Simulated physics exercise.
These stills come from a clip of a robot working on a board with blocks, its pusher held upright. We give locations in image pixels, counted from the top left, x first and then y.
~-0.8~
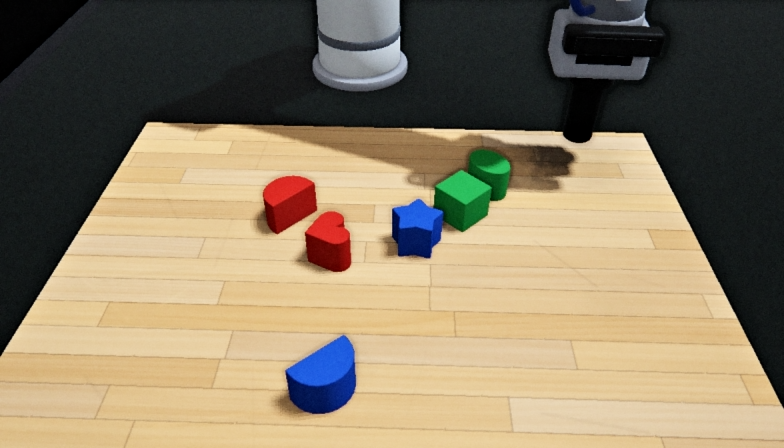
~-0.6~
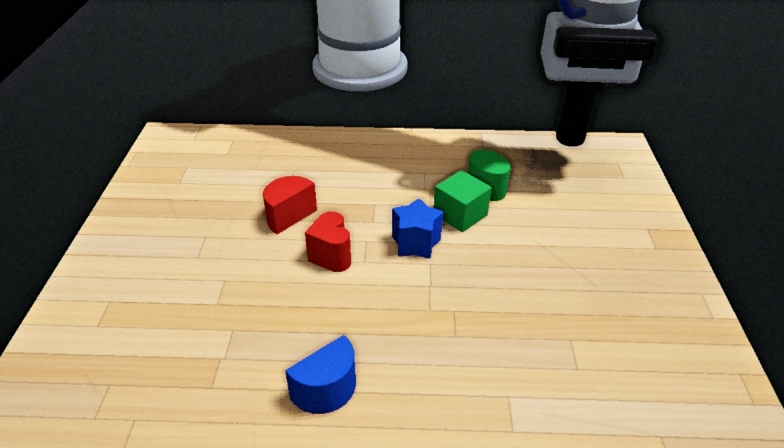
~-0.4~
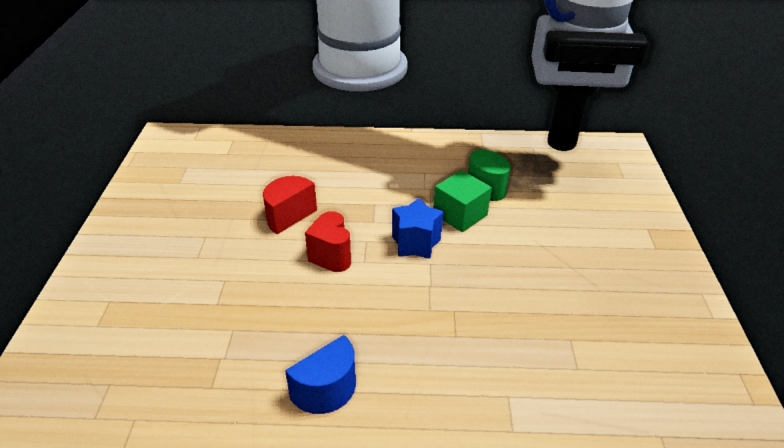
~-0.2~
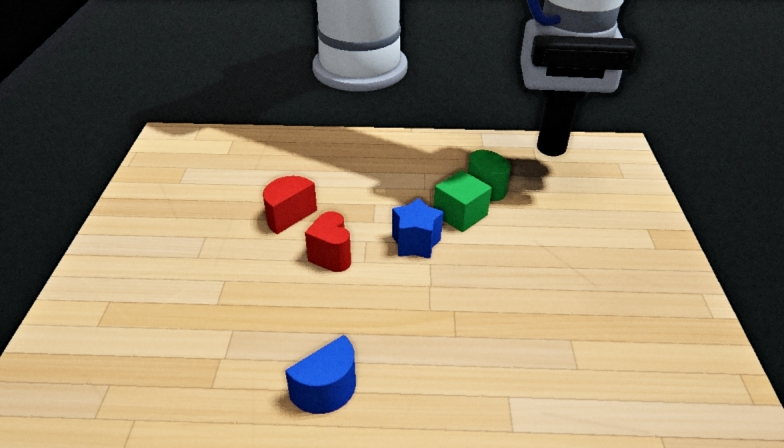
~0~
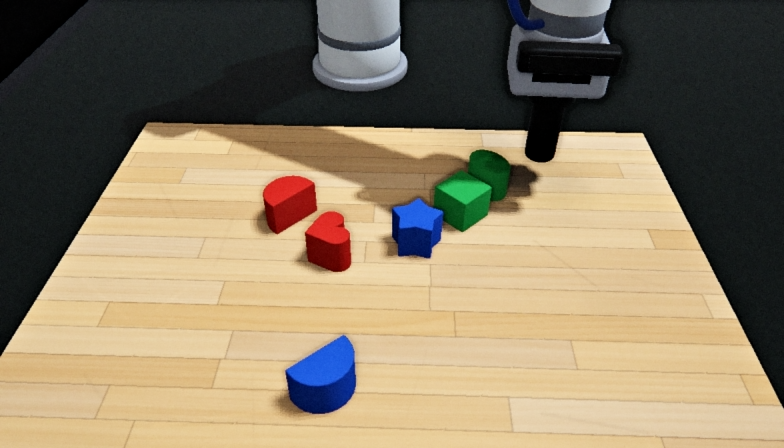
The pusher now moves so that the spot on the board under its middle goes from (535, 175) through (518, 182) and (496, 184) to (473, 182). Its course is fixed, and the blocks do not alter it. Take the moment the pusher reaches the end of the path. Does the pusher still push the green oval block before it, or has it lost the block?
Held in front.
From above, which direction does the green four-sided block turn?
Top view: Counterclockwise.
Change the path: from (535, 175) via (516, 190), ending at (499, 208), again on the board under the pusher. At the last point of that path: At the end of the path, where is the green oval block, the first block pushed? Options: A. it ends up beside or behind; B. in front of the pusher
A: It ends up beside or behind.
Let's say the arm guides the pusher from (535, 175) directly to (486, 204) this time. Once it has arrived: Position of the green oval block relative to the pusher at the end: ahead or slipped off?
It escapes to one side.
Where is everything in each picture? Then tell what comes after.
In the first frame, tip of the pusher at (577, 137), middles of tops, green four-sided block at (463, 186), green oval block at (490, 161).
In the second frame, pusher at (570, 140), nothing pushed.
In the third frame, pusher at (561, 144), nothing pushed.
In the fourth frame, pusher at (551, 150), nothing pushed.
In the fifth frame, pusher at (539, 156), green four-sided block at (463, 186), green oval block at (490, 161).
What follows on the original path. Halfway along, pusher at (510, 165); green oval block at (481, 162).
At the end, pusher at (475, 162); green four-sided block at (455, 188), turned 25° anticlockwise; green oval block at (447, 162), turned 20° anticlockwise.
